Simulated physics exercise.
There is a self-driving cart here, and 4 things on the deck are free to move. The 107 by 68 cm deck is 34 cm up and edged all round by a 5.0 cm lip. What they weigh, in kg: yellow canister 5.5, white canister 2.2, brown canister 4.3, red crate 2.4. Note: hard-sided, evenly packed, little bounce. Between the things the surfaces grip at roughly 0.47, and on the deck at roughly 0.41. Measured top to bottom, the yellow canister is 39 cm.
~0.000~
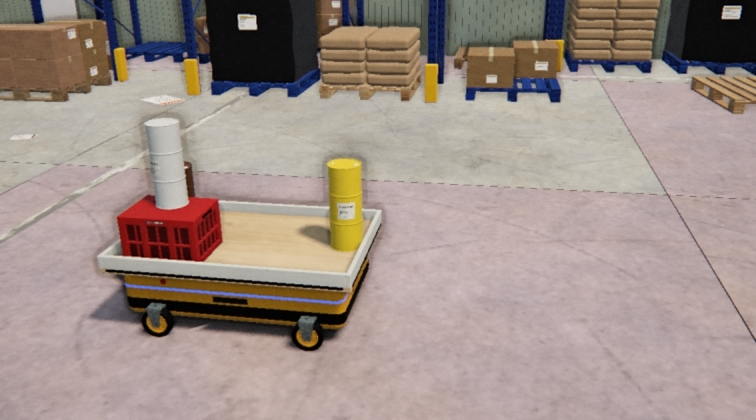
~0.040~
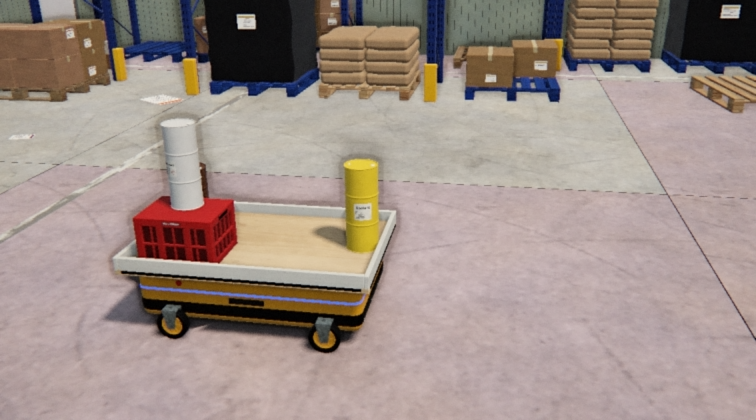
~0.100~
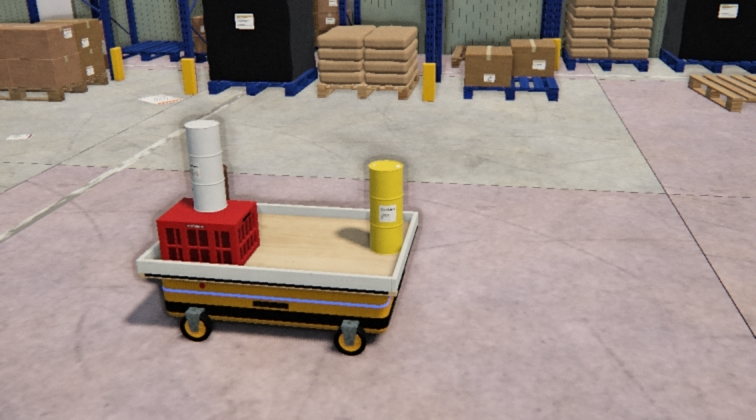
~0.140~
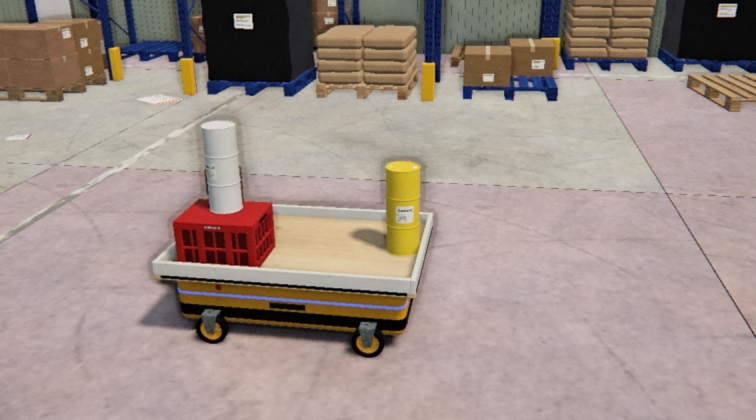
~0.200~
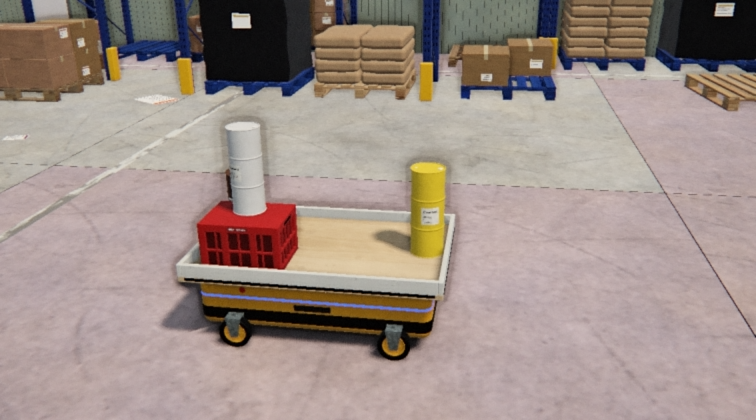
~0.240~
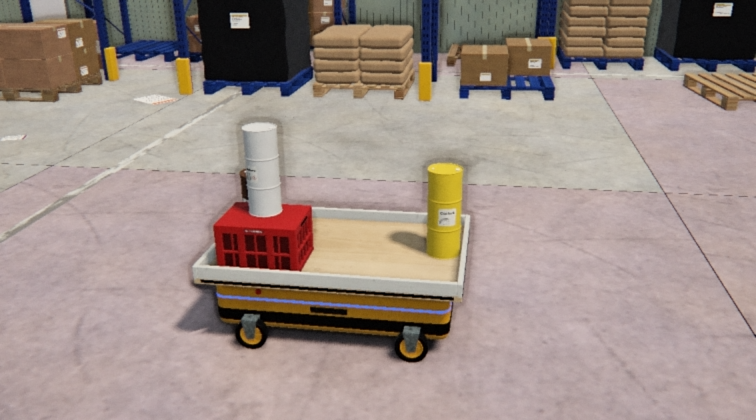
In a warehouse, a flat cart rolls steadily rightward, carrying a white canister atop a red crate and a yellow canister.
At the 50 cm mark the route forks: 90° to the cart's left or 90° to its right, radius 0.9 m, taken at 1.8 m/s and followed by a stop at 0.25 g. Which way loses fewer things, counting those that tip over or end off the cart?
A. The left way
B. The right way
Option B: The right way.
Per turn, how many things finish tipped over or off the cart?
Tally: Left 2, right 1.
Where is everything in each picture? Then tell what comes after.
Cart has run 0 cm; yellow canister (346, 205); white canister (167, 164), in the first frame.
Cart has run 7 cm; red crate (187, 231), in the second frame.
Cart has run 18 cm; red crate (211, 233), in the third frame.
Cart has run 25 cm; red crate (226, 235), in the fourth frame.
Cart has run 36 cm; red crate (250, 237), in the fifth frame.
Cart has run 43 cm; yellow canister (444, 211); white canister (263, 170), in the sixth frame.
Turning left. At 0.64 s, cart has run 115 cm, turned 32°; yellow canister leaning 52° near (605, 201); white canister slid 2 cm near (448, 164).
After 1.04 s, cart has run 187 cm, turned 78°; yellow canister now off the cart; white canister leaning 57° near (580, 137).
After 1.44 s, cart has run 254 cm, turned 90°; white canister now off the cart.
At rest (2.4 s), off the cart, yellow canister and white canister; the other 2 in place, give or take 10 cm.
Turning right instead, yellow canister tipped over or off the cart, 1 of 4 in all.
